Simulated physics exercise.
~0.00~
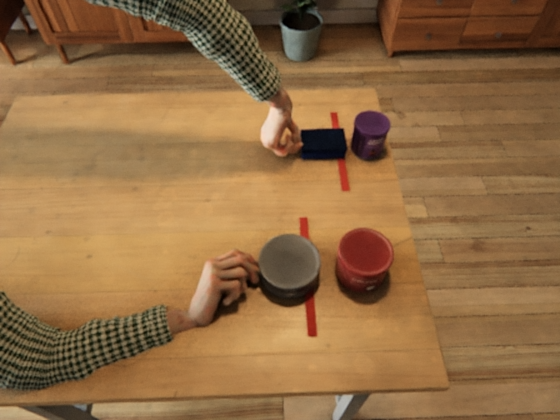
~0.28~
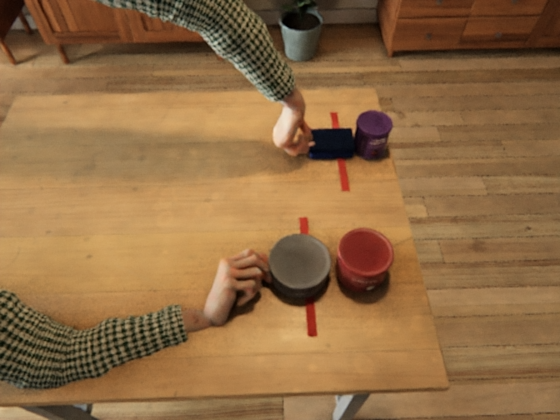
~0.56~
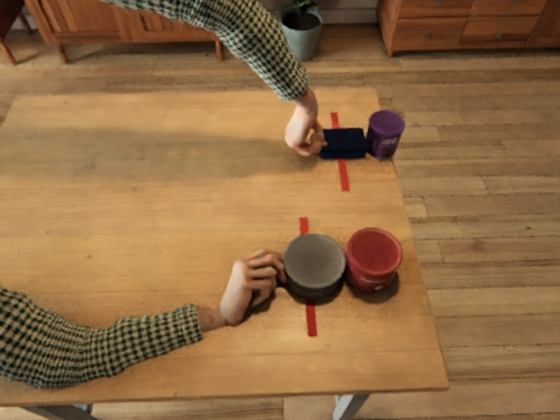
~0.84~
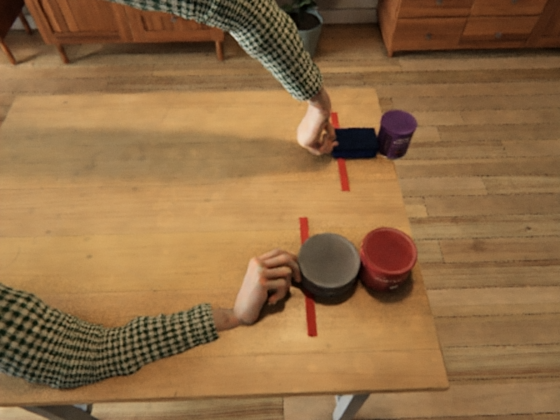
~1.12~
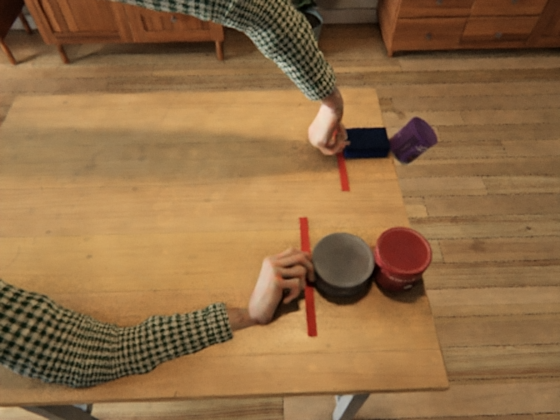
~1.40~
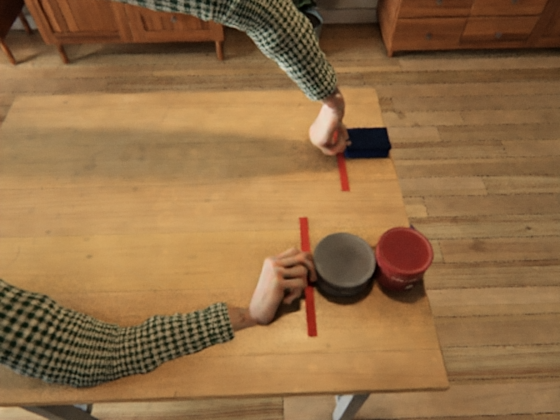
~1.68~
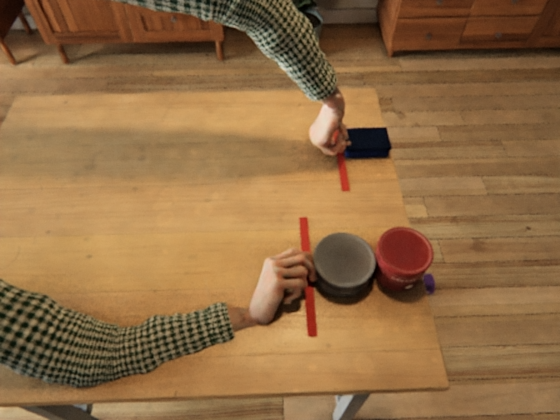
On a wooden table, two hands push objects right; the purple pot falls, the red tub stays.
